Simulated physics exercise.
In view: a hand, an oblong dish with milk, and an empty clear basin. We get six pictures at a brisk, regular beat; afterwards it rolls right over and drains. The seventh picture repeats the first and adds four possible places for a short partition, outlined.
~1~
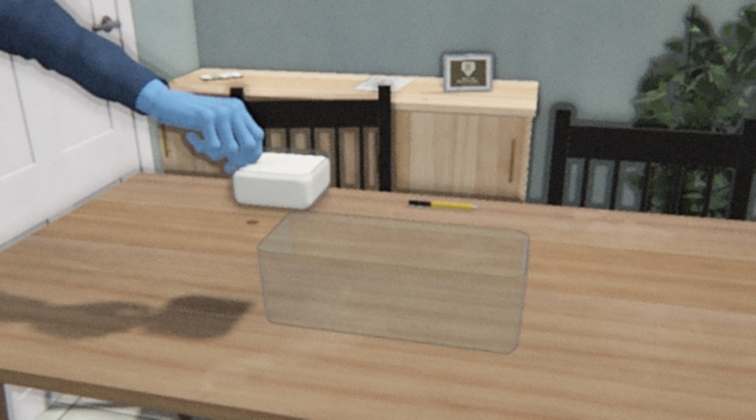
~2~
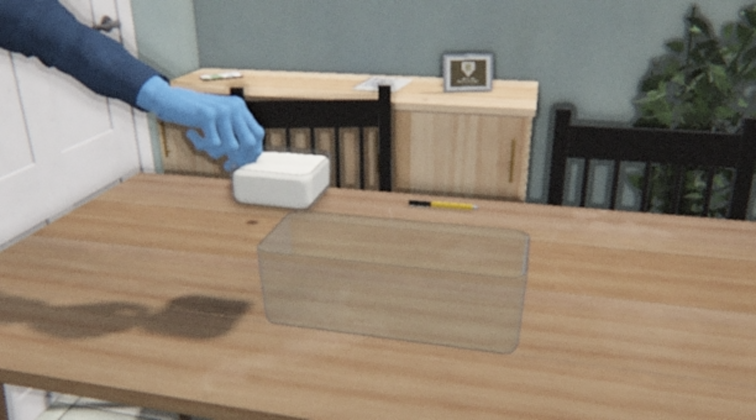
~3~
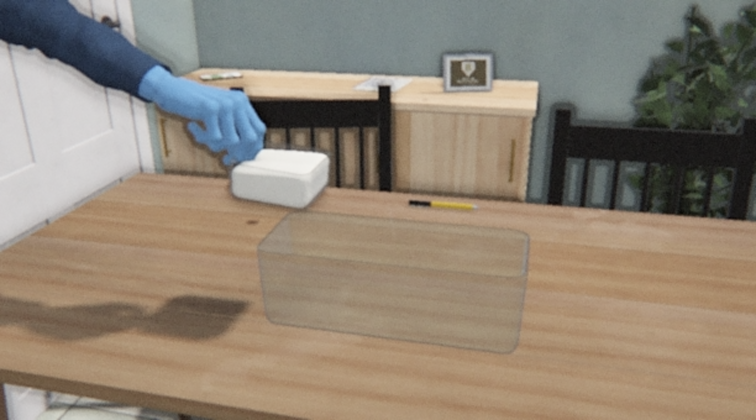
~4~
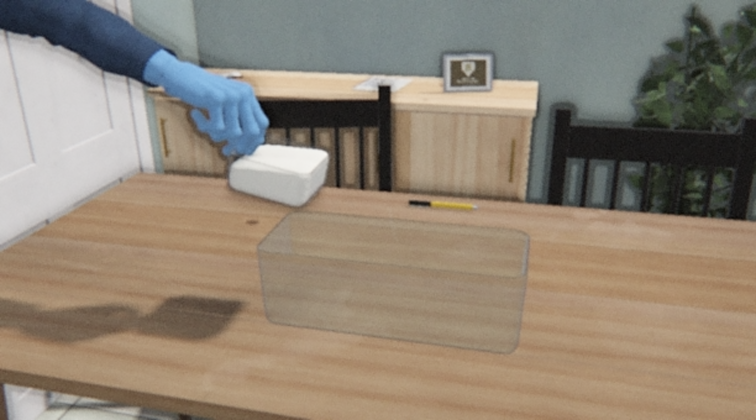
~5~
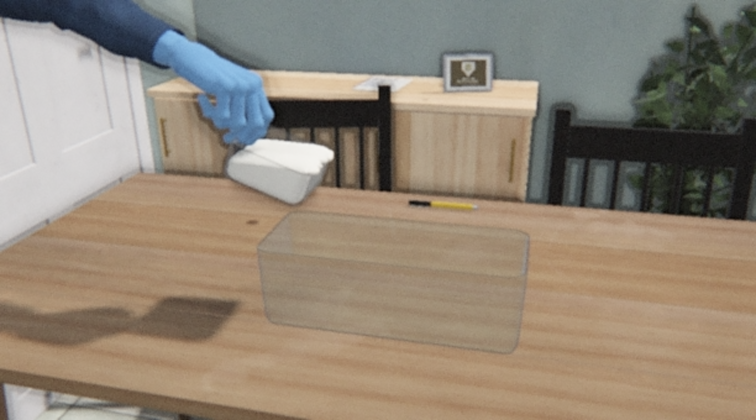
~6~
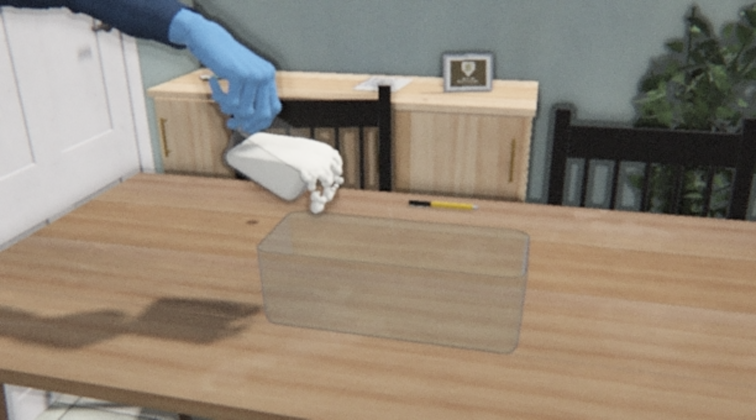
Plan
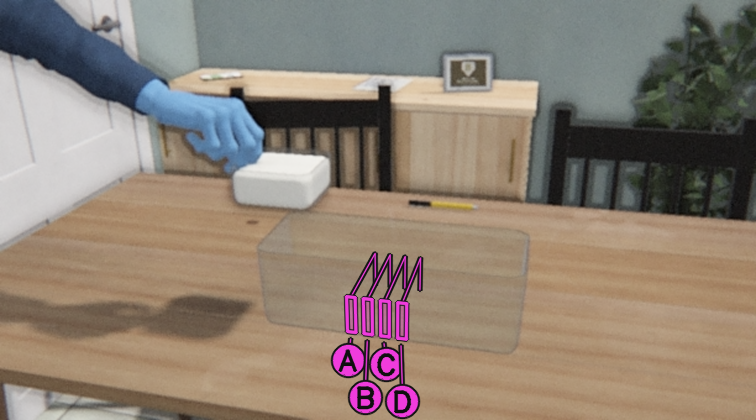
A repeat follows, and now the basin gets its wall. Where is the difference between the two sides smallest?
Go for B.
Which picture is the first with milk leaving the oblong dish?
In picture 5.
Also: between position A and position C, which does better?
That would be A.
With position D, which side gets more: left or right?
The left side.
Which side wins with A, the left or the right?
The right side.
On the marked copy, A at (350, 338); B at (367, 340); C at (383, 343); D at (400, 345).
For position A, about 20 % ends left of the wall and 79 % right of it.
For position B, about 47 % ends left of the wall and 51 % right of it.
For position C, about 91 % ends left of the wall and 9 % right of it.
For position D, about 98 % ends left of the wall and 2 % right of it.
